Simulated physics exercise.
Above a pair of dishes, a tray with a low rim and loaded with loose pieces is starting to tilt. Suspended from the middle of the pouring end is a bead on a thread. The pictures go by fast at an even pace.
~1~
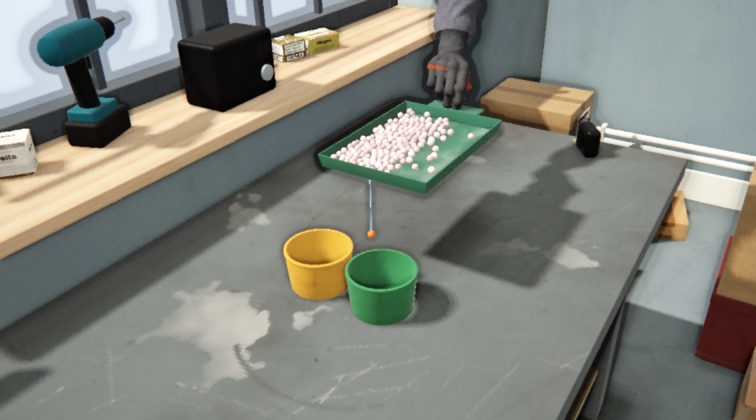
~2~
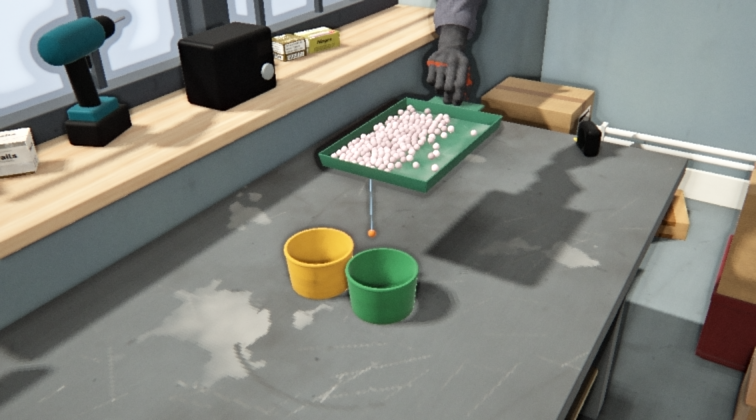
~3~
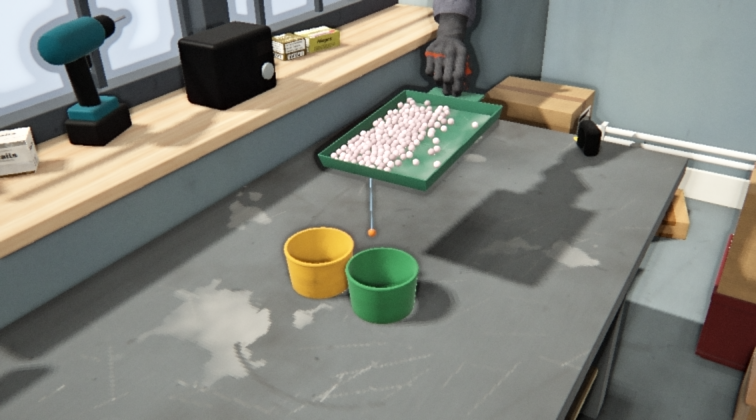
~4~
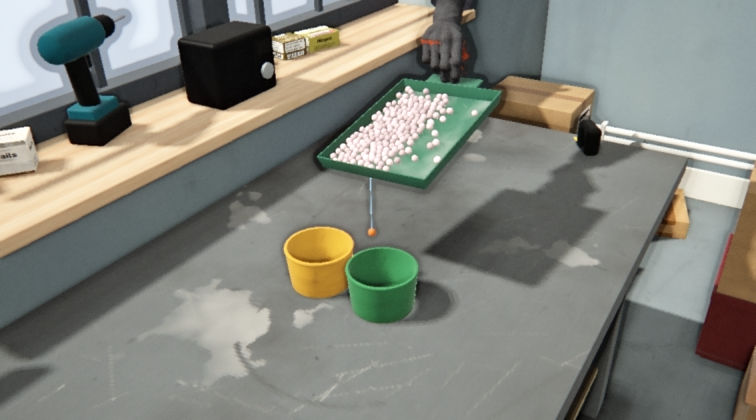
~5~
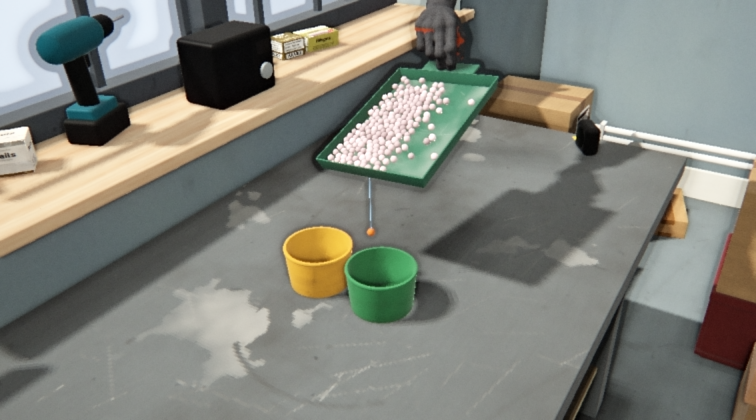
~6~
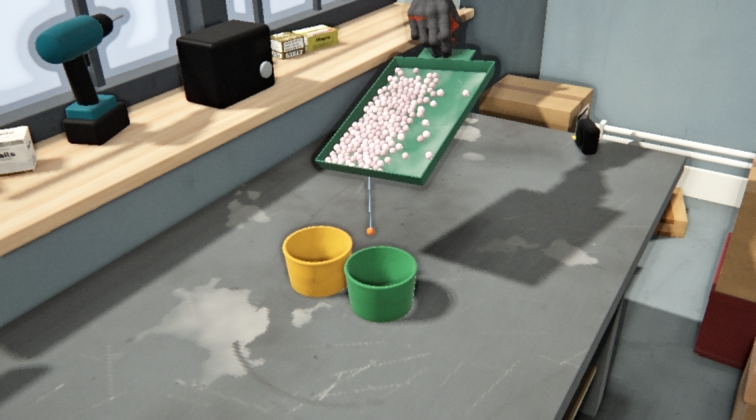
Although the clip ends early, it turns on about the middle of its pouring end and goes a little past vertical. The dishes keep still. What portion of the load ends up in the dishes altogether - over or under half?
Over.
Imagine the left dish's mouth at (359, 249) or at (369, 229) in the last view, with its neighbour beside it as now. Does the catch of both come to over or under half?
A minority, then a minority.
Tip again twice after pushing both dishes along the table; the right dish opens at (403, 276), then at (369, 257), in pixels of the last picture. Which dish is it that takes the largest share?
The first time it is the dish to the left, and the second time it is the dish to the left.
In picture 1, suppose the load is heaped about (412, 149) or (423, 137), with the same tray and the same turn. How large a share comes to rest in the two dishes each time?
From the first start you get 90 in a hundred, from the second 80 in a hundred.
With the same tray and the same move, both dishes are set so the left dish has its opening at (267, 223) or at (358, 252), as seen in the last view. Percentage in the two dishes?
About 80 per cent first, then about 20 per cent.
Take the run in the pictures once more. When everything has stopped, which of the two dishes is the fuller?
Winner, as observed: The left-positioned one.
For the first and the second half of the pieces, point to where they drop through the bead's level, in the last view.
Earlier portion about (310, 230); later portion about (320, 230).
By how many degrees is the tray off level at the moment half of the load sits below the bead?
Near 95 degrees.
Just after the last frame, tray tipped steeply; almost all on the tray; just a few in the left dish; about a tenth in the air.
A moment on, tray tipped past a quarter turn; just a few on the tray; about a tenth in the right dish; the larger part in the left dish; about a tenth outside both; about a tenth in the air.
Further on, tray tipped past a quarter turn; about a tenth in the right dish; the larger part in the left dish; about a tenth outside both.
When it is over, tray tipped past a quarter turn; about a tenth in the right dish; the larger part in the left dish; about a tenth outside both.
